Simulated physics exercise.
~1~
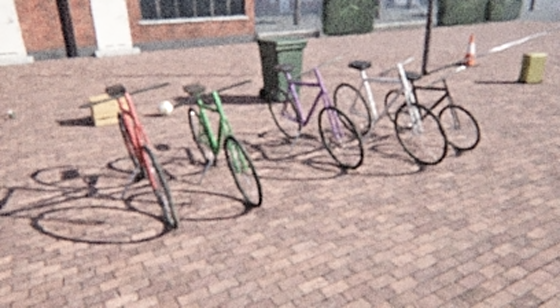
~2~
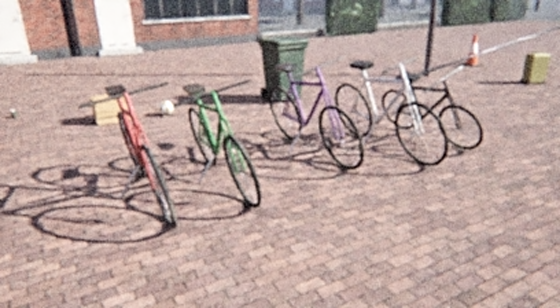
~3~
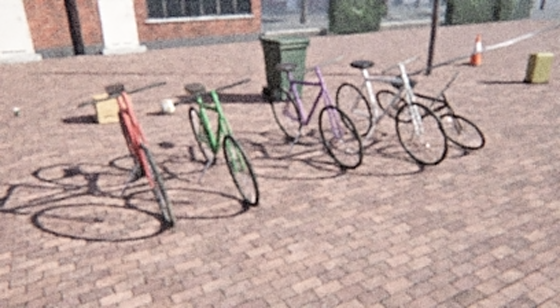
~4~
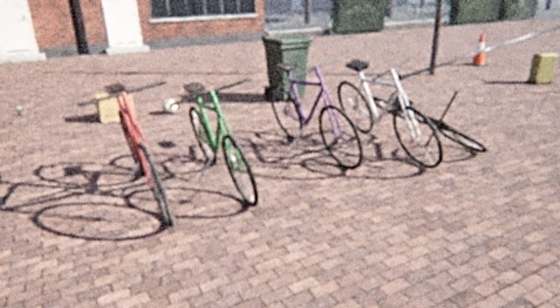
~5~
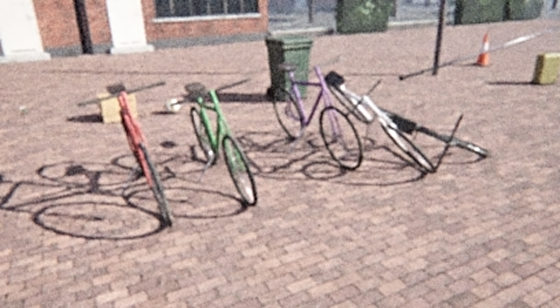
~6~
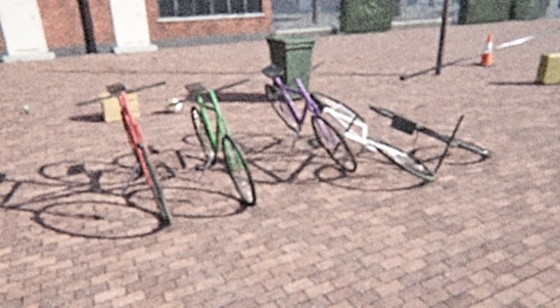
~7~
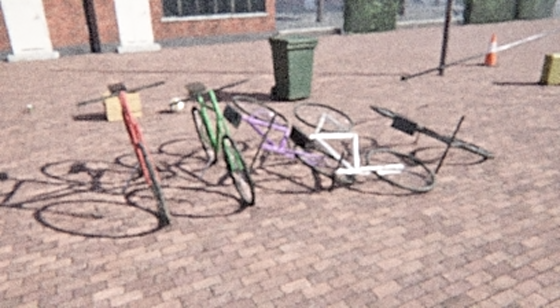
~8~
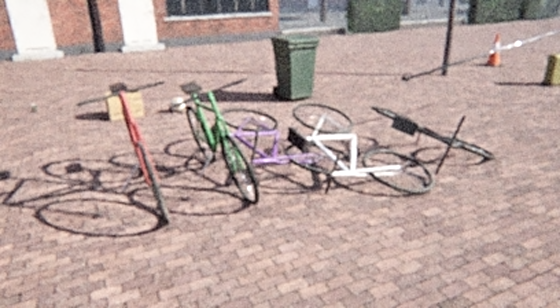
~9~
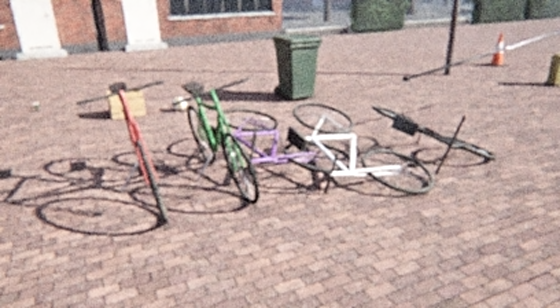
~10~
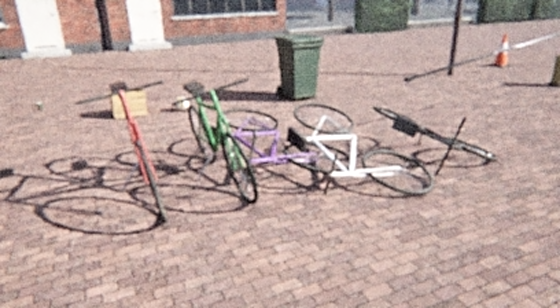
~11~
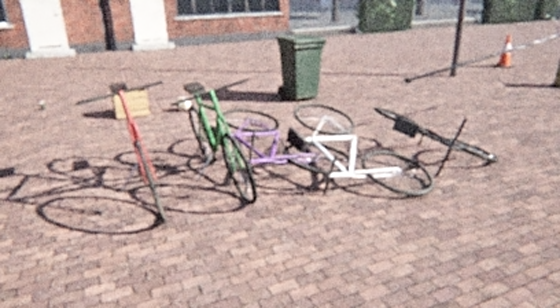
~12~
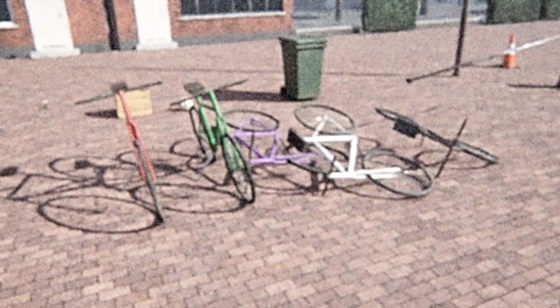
Parked bicycles toppling leftward one after another on brick paving, black, white, then purple, while the green and red stay standing.
